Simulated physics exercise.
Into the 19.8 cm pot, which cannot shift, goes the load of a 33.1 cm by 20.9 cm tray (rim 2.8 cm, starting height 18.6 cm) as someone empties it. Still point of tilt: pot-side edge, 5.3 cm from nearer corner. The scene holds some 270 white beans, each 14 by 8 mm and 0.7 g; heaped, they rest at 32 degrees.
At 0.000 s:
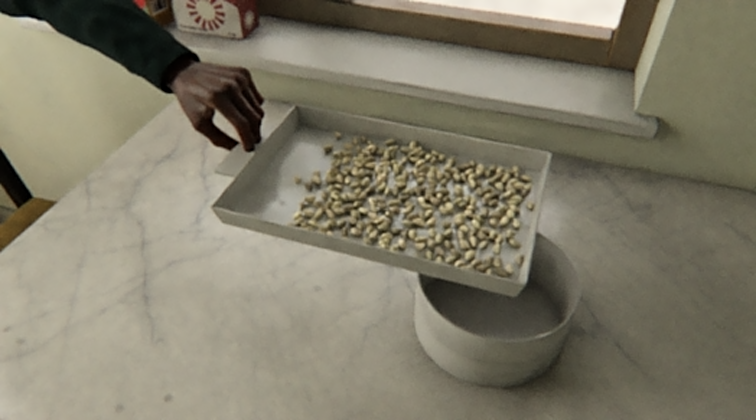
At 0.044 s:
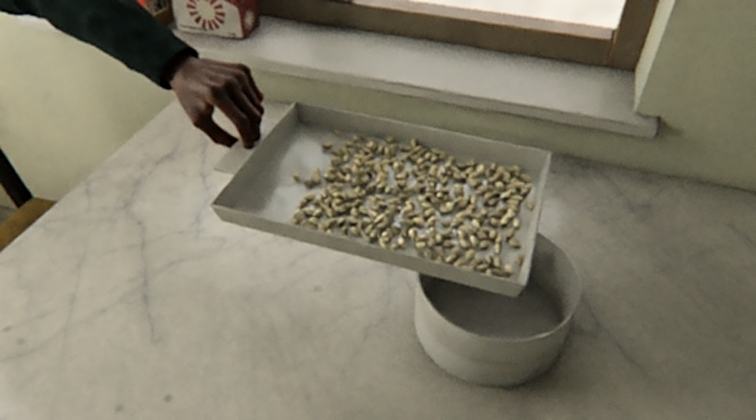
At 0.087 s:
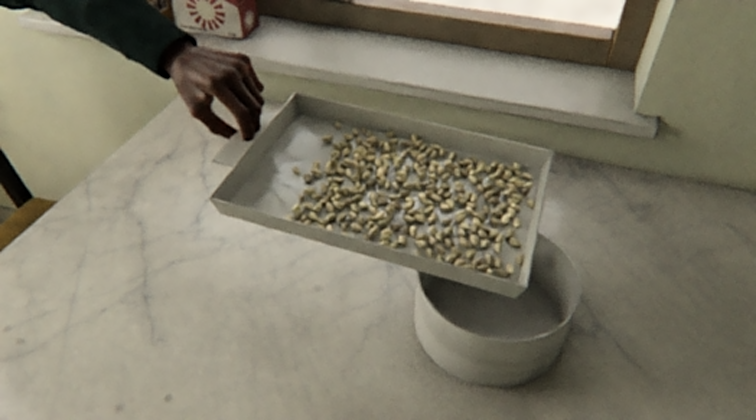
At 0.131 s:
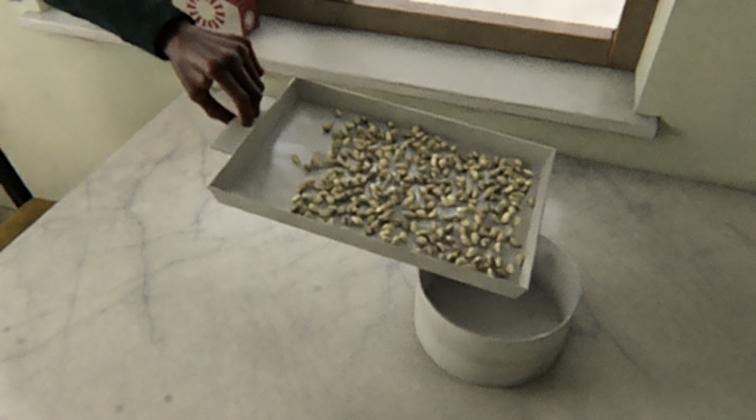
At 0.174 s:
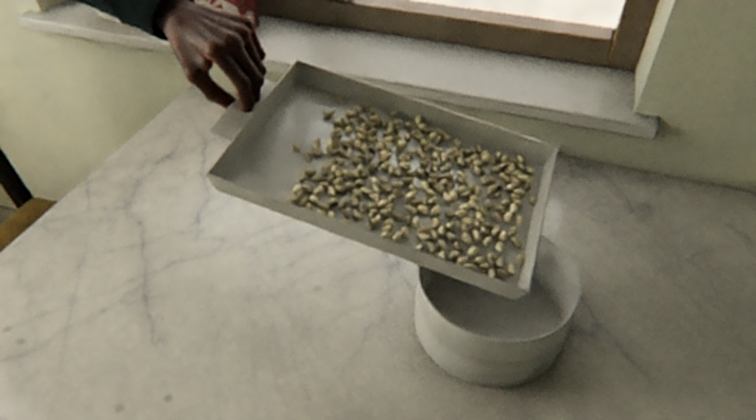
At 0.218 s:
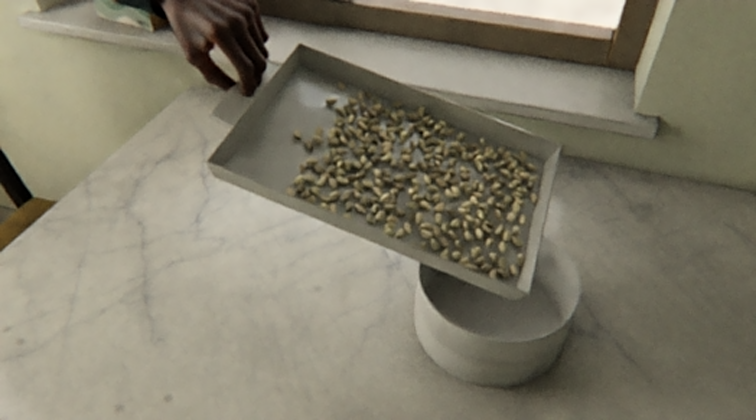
A shallow tray of pale beans tilted gradually toward a round pot on a marble table, its left end rising as a dark-sleeved hand lifted it, while the beans stayed scattered across it.
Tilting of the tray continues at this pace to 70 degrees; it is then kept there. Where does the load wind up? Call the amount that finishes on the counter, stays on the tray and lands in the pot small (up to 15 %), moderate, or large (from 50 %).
At the end, counter: Large, tray: Moderate, pot: Small.
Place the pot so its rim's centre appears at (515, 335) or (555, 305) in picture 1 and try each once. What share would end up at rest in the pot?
That gives roughly 60 per cent and then 40 per cent.
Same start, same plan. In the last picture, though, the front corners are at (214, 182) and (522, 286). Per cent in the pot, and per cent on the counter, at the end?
Pot 0; counter 65.
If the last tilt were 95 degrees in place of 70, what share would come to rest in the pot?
Estimate: Roughly 5 percent.
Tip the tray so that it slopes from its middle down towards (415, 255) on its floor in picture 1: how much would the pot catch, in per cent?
Roughly 0 percent of them.
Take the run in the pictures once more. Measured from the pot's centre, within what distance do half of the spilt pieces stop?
Distance: Some 22 cm.
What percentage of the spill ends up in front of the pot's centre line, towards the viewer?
Estimate: Close to 100 per cent of the pieces.
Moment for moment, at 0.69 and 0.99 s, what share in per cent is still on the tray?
Roughly 100 then 50.
After 0.50 s, tilt 43 degrees; the tray holds 100 %, the pot 0 %.
After 0.69 s, tilt 61 degrees; the tray holds 100 %, the pot 0 %.
After 0.99 s, tilt 70 degrees; the tray holds 50 %, the pot 0 %.
In the end, at 2.5 s, counter 60 %, tray 40 %, pot 5 %.
